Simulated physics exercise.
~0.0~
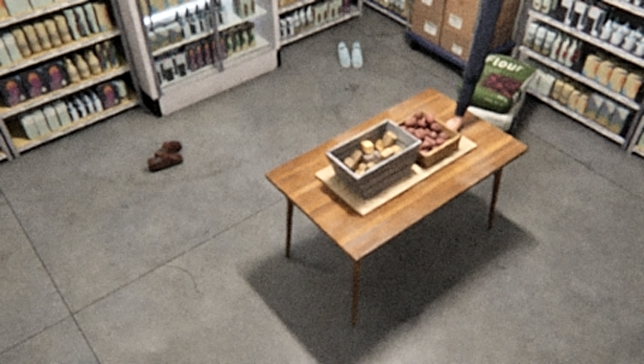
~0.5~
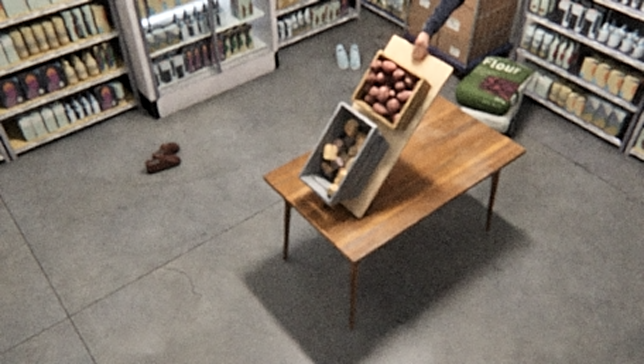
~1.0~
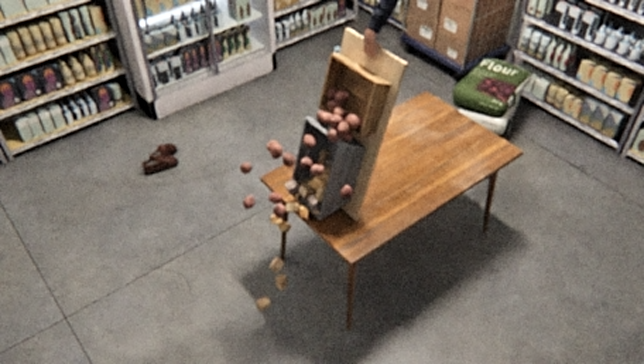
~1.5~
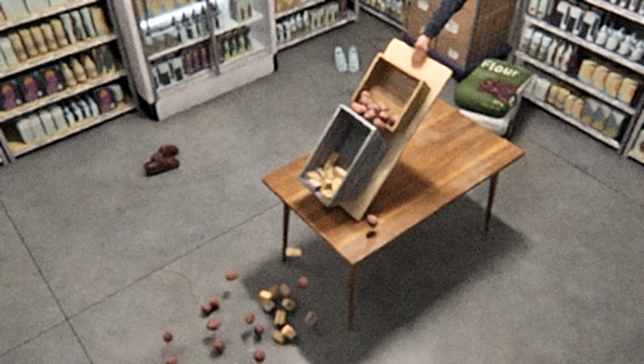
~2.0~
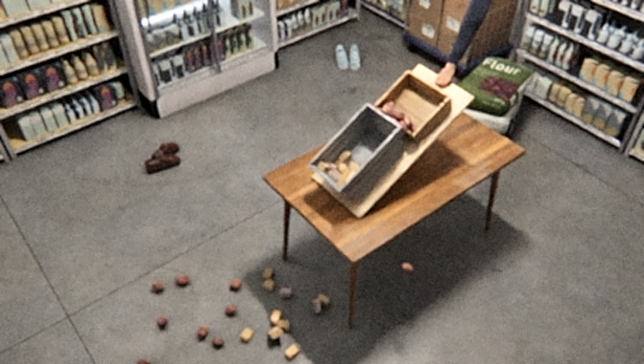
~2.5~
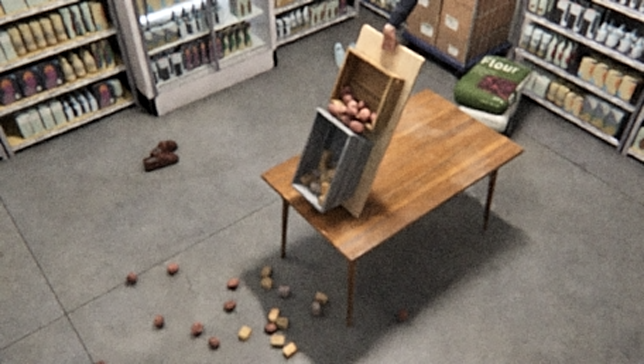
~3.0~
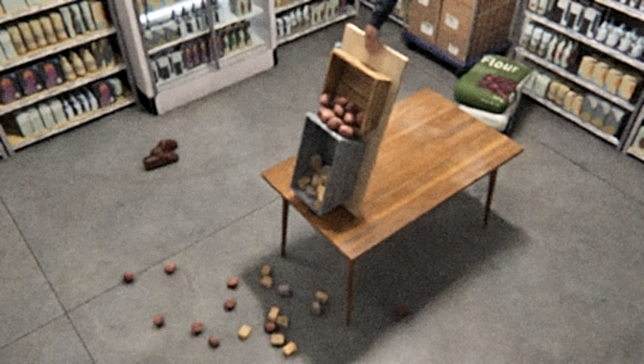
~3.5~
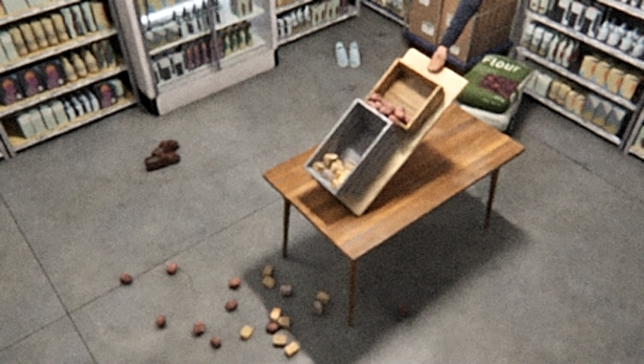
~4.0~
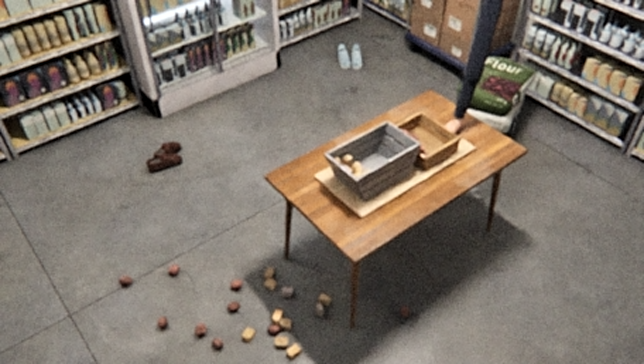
In a store aisle lined with stocked shelves, a grey tote of timber offcuts and a wooden tote of red potatoes sit on a board on a wooden table. A hand lifts the board's right end until it leans steeply left, and potatoes and offcuts tumble over the table's edge onto the floor. The hand lowers the board partway, leaving it slanted, then raises it steeply again, but the scattered pieces below barely change. Finally the board comes down flat, with some offcuts still in the grey tote and the spilled pieces lying left of the table.
